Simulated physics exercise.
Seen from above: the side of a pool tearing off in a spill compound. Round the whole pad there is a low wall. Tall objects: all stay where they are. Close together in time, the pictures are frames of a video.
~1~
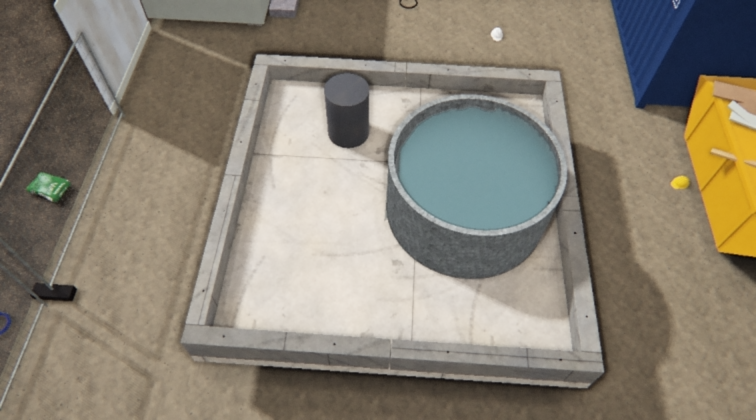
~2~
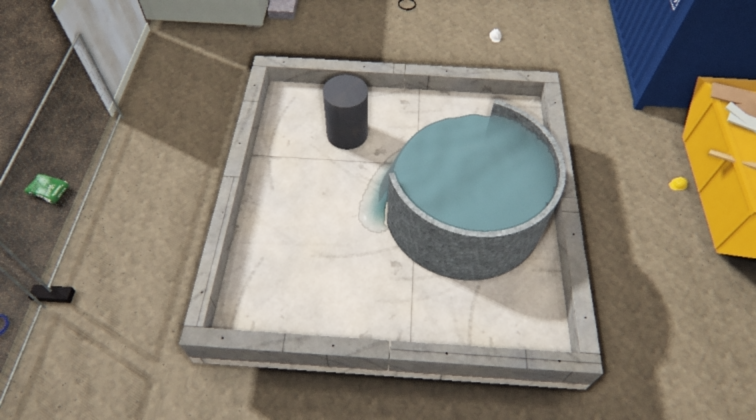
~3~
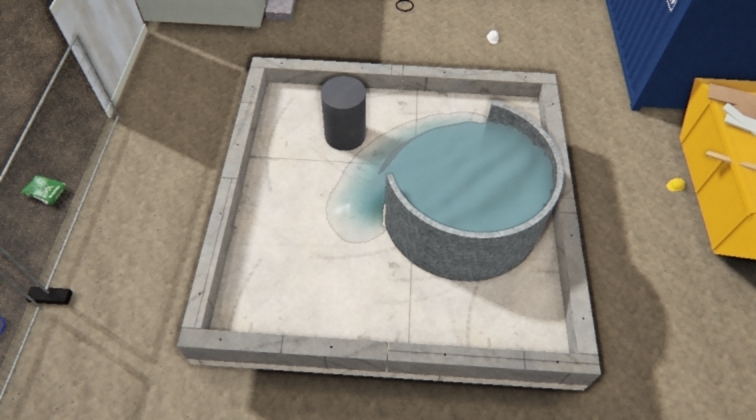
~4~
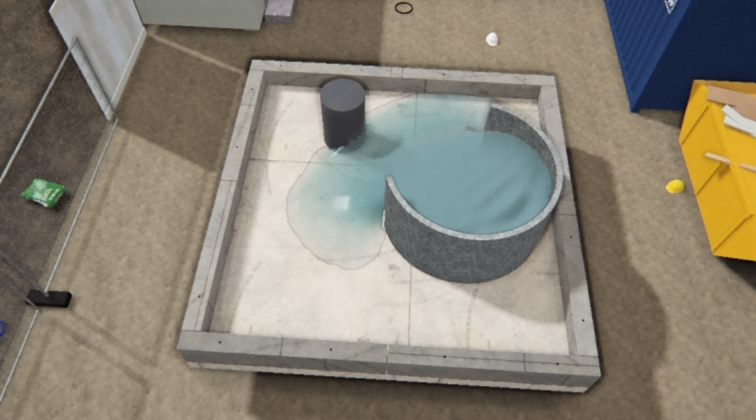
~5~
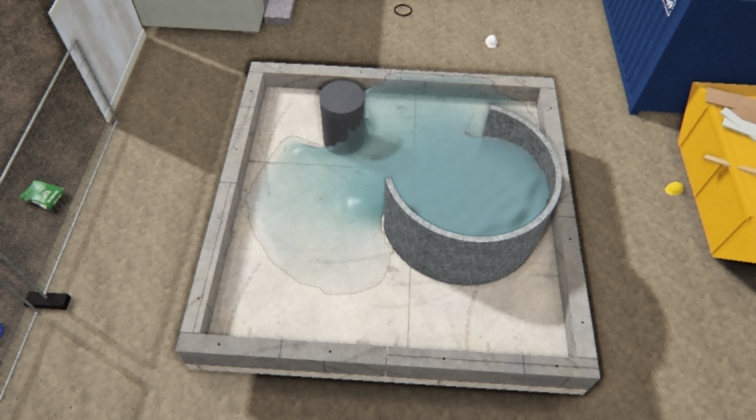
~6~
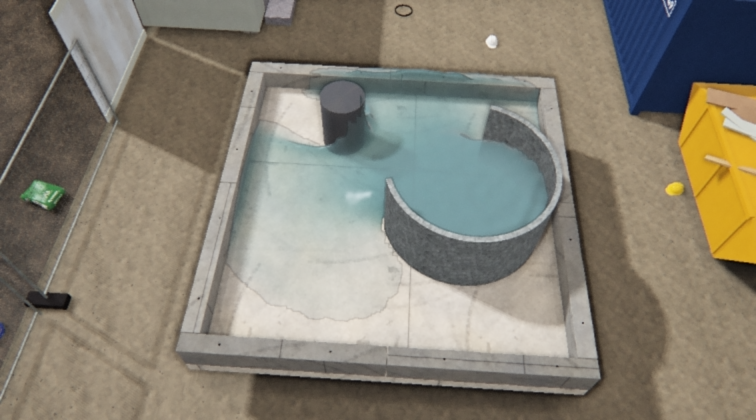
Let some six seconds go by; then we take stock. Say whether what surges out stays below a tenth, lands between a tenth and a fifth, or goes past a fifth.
Pretty clearly, it's a moderate loss, a tenth up to a fifth.
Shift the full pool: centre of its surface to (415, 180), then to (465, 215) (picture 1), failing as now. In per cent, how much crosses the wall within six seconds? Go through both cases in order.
Respectively 18 and 14 per cent.
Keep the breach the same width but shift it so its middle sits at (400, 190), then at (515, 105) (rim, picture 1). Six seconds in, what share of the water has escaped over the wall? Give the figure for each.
You'd see close to 18 per cent in the first try and close to 34 per cent in the second.
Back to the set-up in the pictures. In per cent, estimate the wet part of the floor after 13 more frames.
Near 80 in a hundred.
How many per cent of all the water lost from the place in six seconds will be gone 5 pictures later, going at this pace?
Roughly 25 percent.
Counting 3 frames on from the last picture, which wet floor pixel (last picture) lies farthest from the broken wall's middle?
My guess would be about (208, 342).
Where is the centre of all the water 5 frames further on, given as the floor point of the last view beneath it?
The centre of mass sits at about (389, 176).
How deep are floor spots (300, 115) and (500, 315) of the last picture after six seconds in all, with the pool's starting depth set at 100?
The first spot is at about 12 percent, the second at about 18 percent.
A moment on, water covers 60 % of the floor; the low wall has let 1 % over.
Next, water covers 65 % of the floor; the low wall has let 4 % over.
Then, water covers 65 % of the floor; the low wall has let 14 % over.
Later, water covers 75 % of the floor; the low wall has let 16 % over.
In the end, water covers 80 % of the floor; the low wall has let 17 % over.
